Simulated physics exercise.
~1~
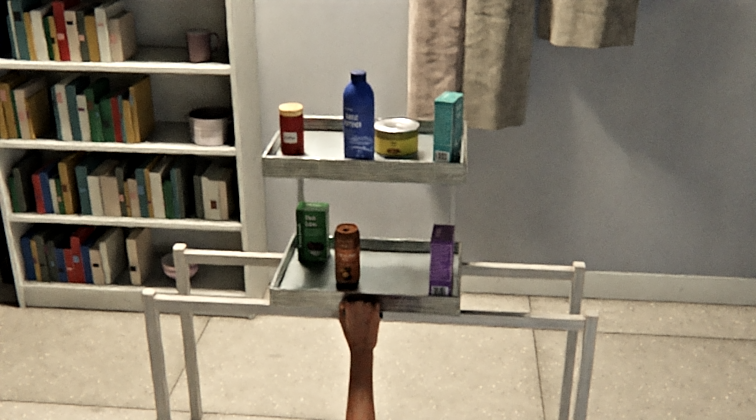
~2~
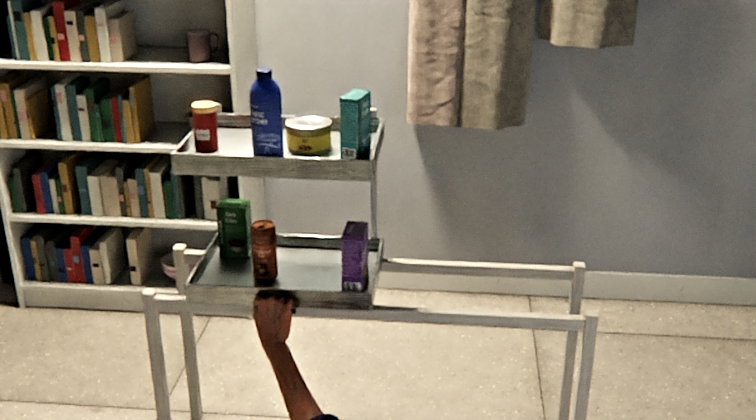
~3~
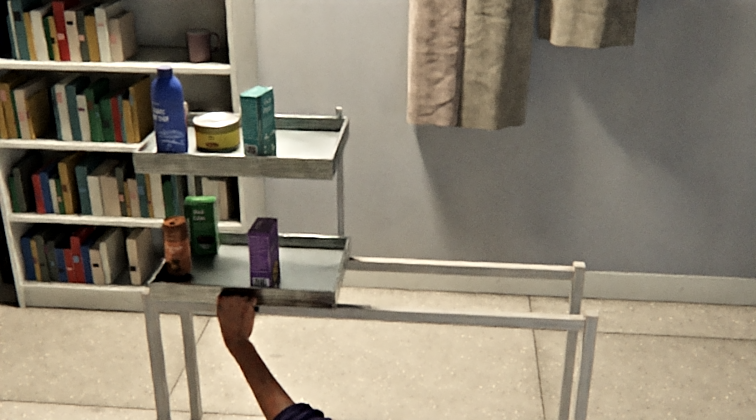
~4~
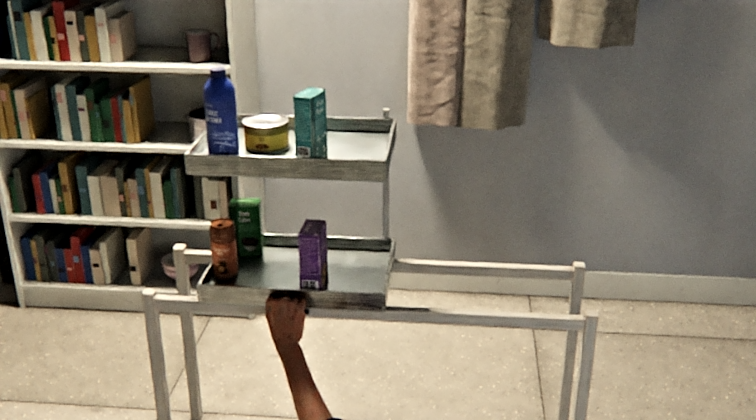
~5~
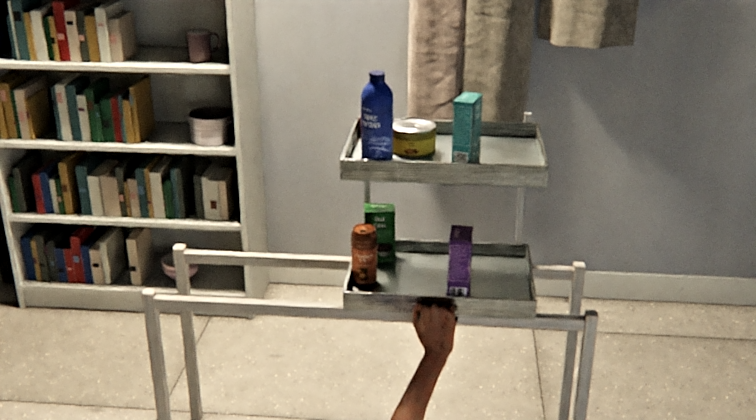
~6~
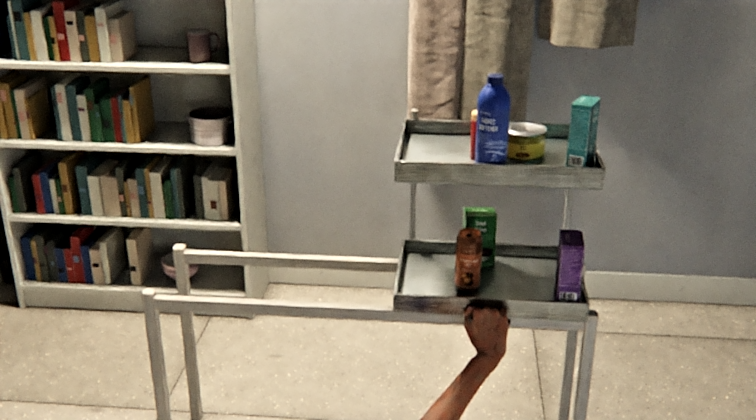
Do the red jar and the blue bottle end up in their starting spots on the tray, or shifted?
The red jar ends up shifted, partly behind the blue bottle. The blue bottle finishes close to its starting spot on the tray.
A two-level rack tray, with a hand at its front edge, slid left and then back far to the right, its bottles and packets shifting about. Nothing toppled, but the red jar ended up partly behind the blue bottle and the green carton behind the orange can.
